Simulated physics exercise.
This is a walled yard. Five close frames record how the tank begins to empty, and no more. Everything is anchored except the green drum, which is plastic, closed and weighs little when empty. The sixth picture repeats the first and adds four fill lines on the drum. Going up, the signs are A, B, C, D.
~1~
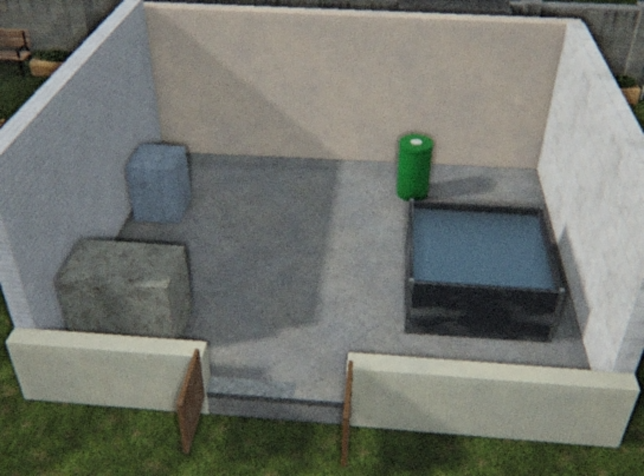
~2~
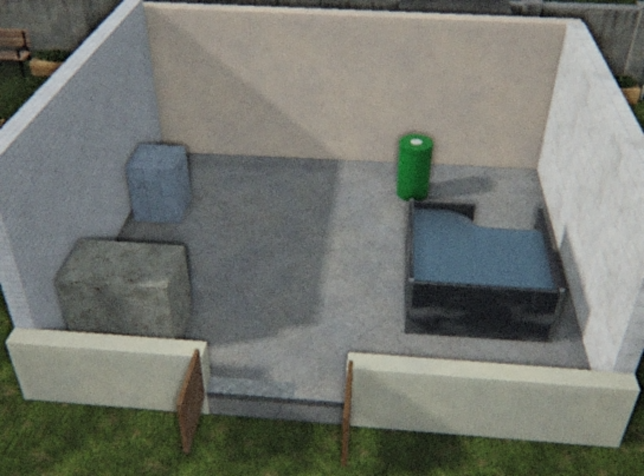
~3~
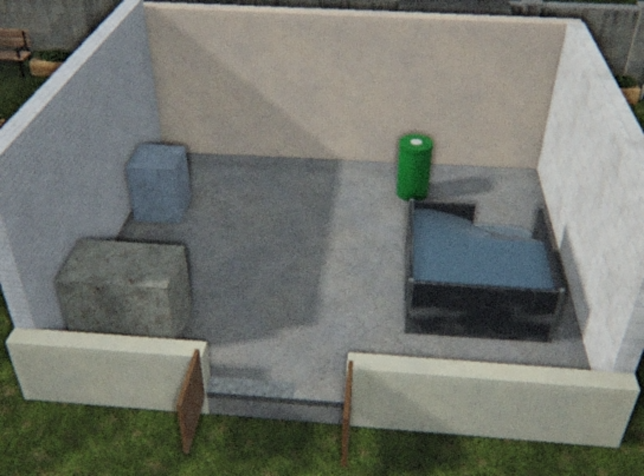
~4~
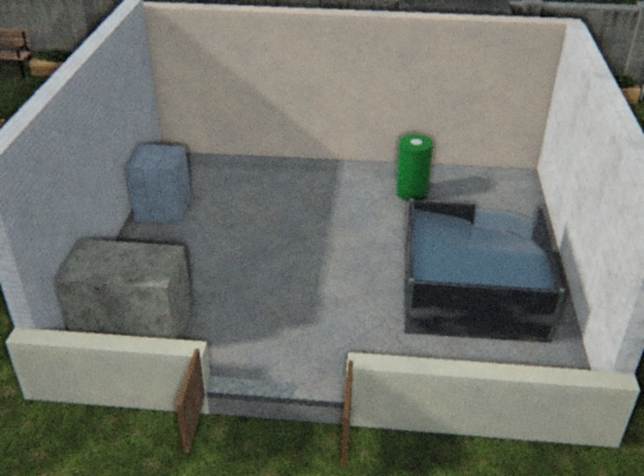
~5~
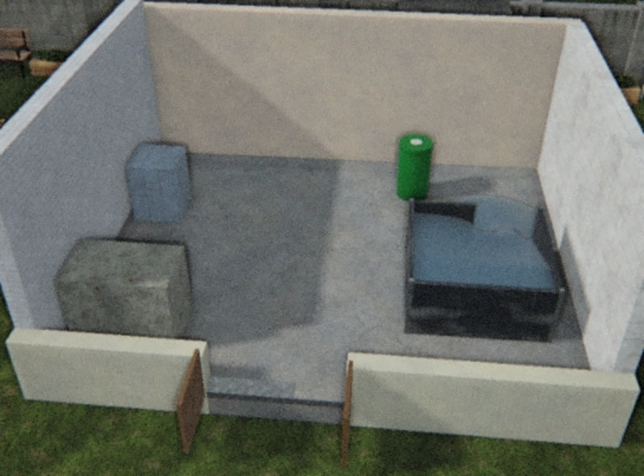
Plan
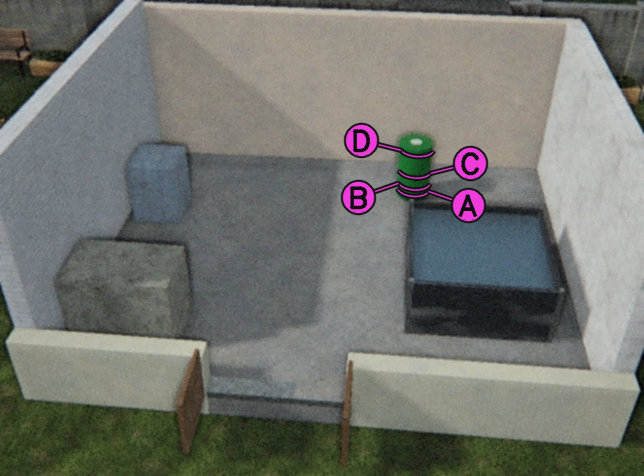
Water in the dark tank of a walled yard sloshes and dips beneath the rim.
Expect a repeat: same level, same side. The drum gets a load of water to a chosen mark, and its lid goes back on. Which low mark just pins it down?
C will do.
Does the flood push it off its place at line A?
Yes, it does.
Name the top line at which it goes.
That is line B.
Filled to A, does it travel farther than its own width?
Yes.
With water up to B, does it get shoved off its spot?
Yes, it does.
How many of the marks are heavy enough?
Two.
In magenta, A at (413, 196); B at (413, 190); C at (415, 178); D at (417, 156); from the bottom up A, B, C, D.
Choosing A, it is pushed about twice its own width away.
Choosing B, it is pushed about half its own width away.
Choosing C, it does not move.
Choosing D, it does not move.
